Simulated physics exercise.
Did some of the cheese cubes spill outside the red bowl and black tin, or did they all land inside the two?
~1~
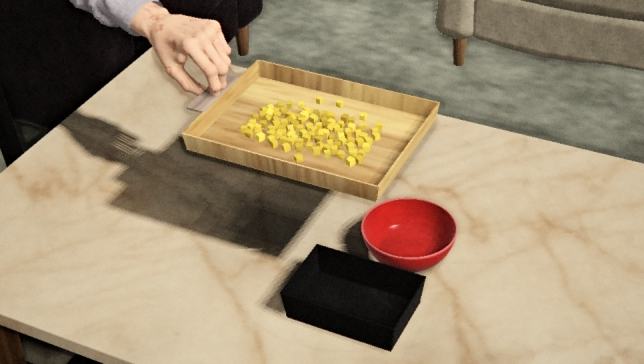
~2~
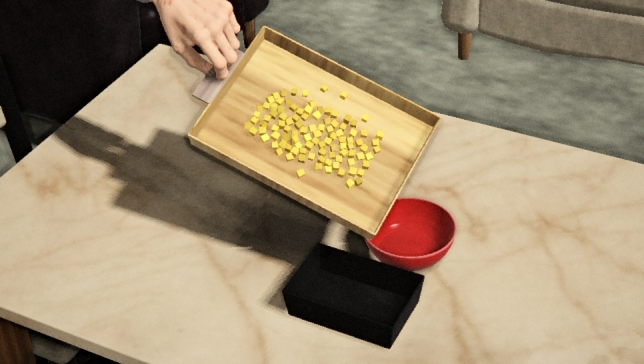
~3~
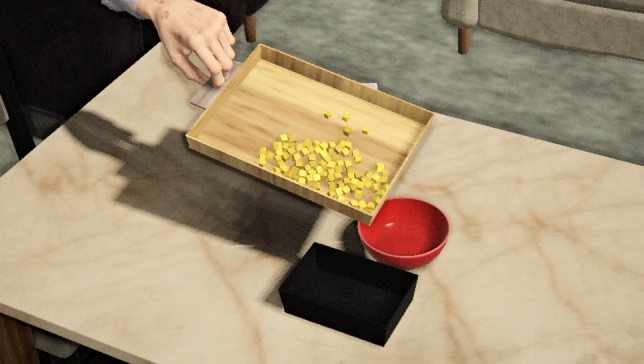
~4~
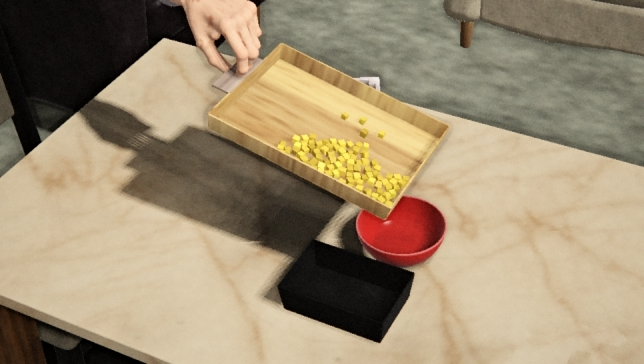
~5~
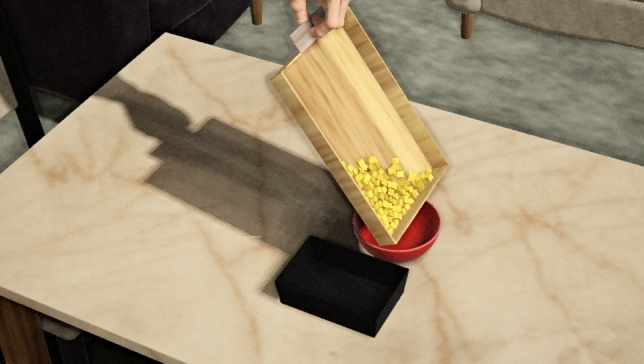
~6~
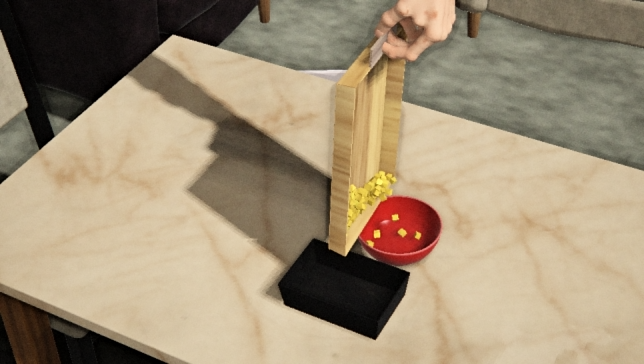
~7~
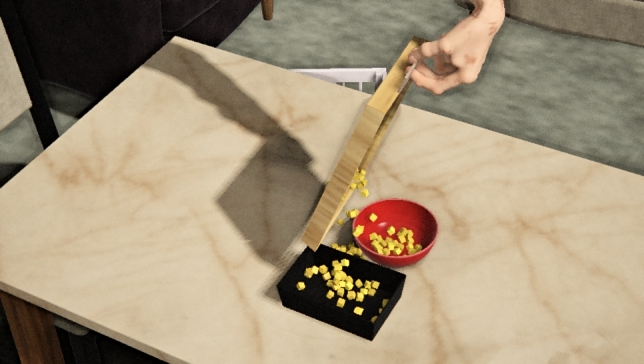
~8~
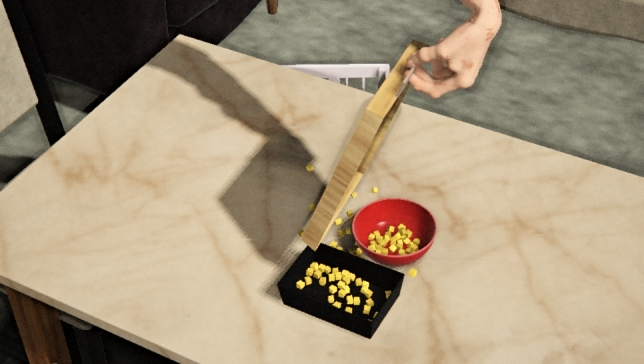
Some of the cubes spilled outside, though both the black tin and the red bowl also caught a good share of them.
A wooden tray of yellow cheese cubes, held by a hand, tilted, eased back, then swung right and tipped past upright, pouring cubes into a red bowl and a black tin, with some ending up scattered on the table around them.
